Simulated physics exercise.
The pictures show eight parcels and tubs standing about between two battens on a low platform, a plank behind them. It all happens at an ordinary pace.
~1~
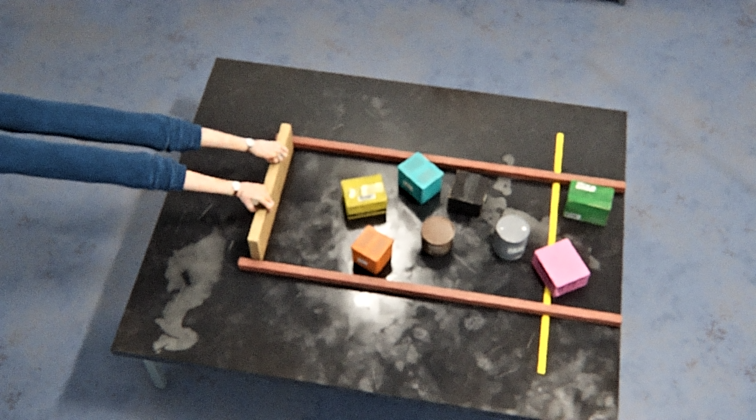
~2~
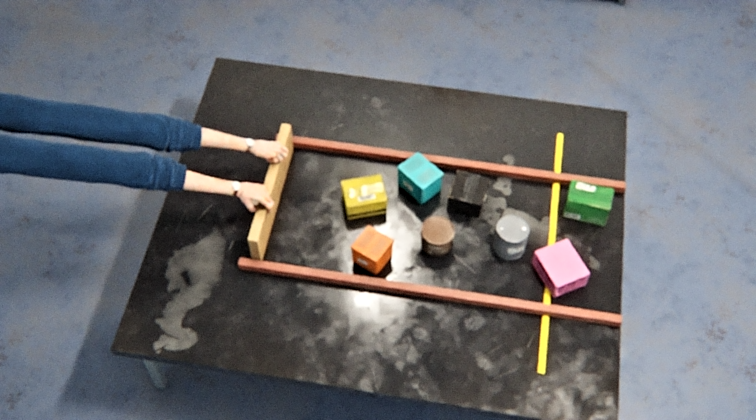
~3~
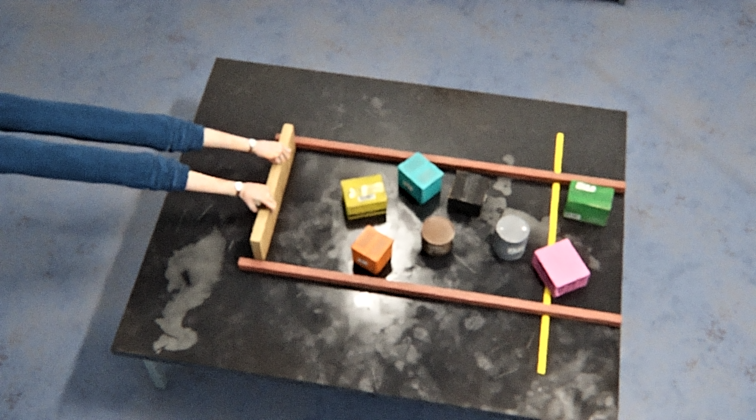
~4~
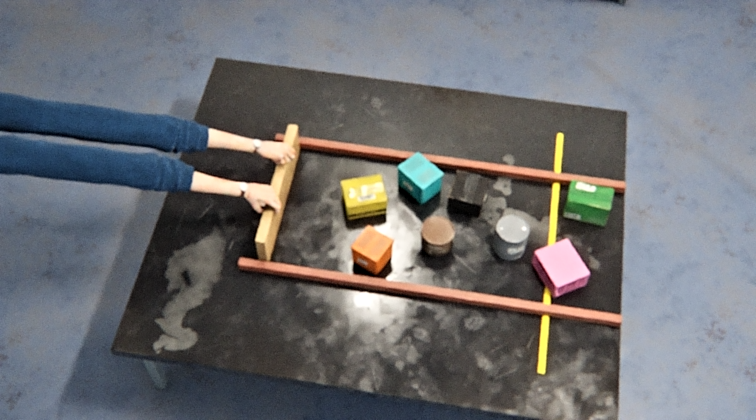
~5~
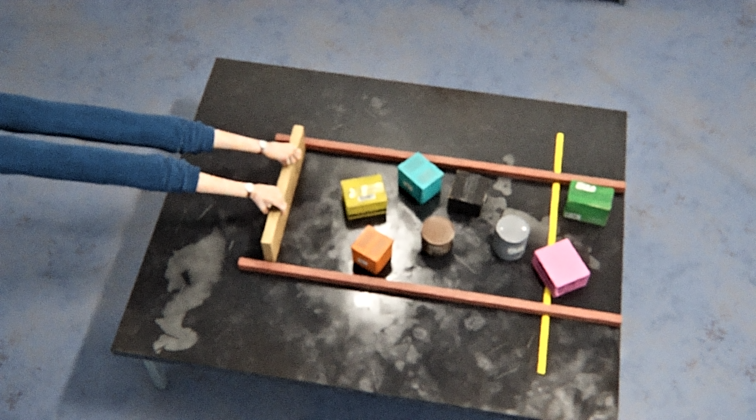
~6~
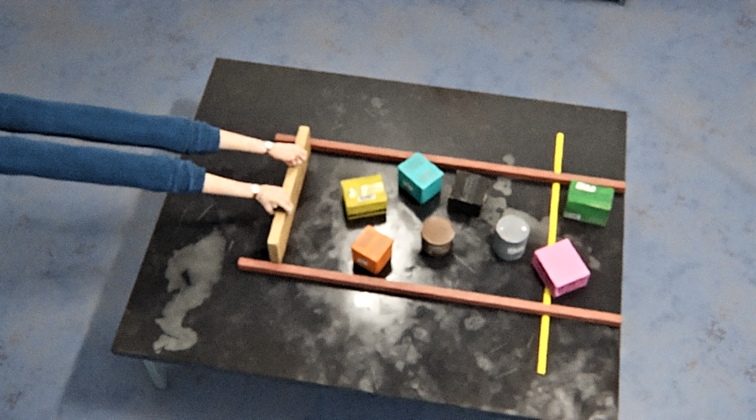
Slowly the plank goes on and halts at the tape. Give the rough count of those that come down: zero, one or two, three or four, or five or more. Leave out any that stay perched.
As it turns out, the number that fall off is one or two.
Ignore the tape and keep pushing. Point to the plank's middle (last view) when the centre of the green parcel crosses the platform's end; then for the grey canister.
About (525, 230), and (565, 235) for the other.
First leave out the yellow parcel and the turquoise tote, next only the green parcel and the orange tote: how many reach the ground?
0 in the first case, 0 in the second.
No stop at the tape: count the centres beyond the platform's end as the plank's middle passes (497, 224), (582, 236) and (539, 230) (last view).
Past the end: 0, 5 and 1.
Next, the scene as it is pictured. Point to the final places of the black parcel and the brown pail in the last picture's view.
About (612, 211), and the other about (599, 264).
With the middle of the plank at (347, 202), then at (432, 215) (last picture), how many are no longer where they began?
At the one place 1, at the other 5.
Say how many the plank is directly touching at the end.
It touches 3.
A little later, none off yet; green parcel at rest near (588, 203); pink crate at rest near (560, 268); grey canister at rest near (511, 238).
When it is over, the number that fall off is one or two; down, pink crate and green parcel.
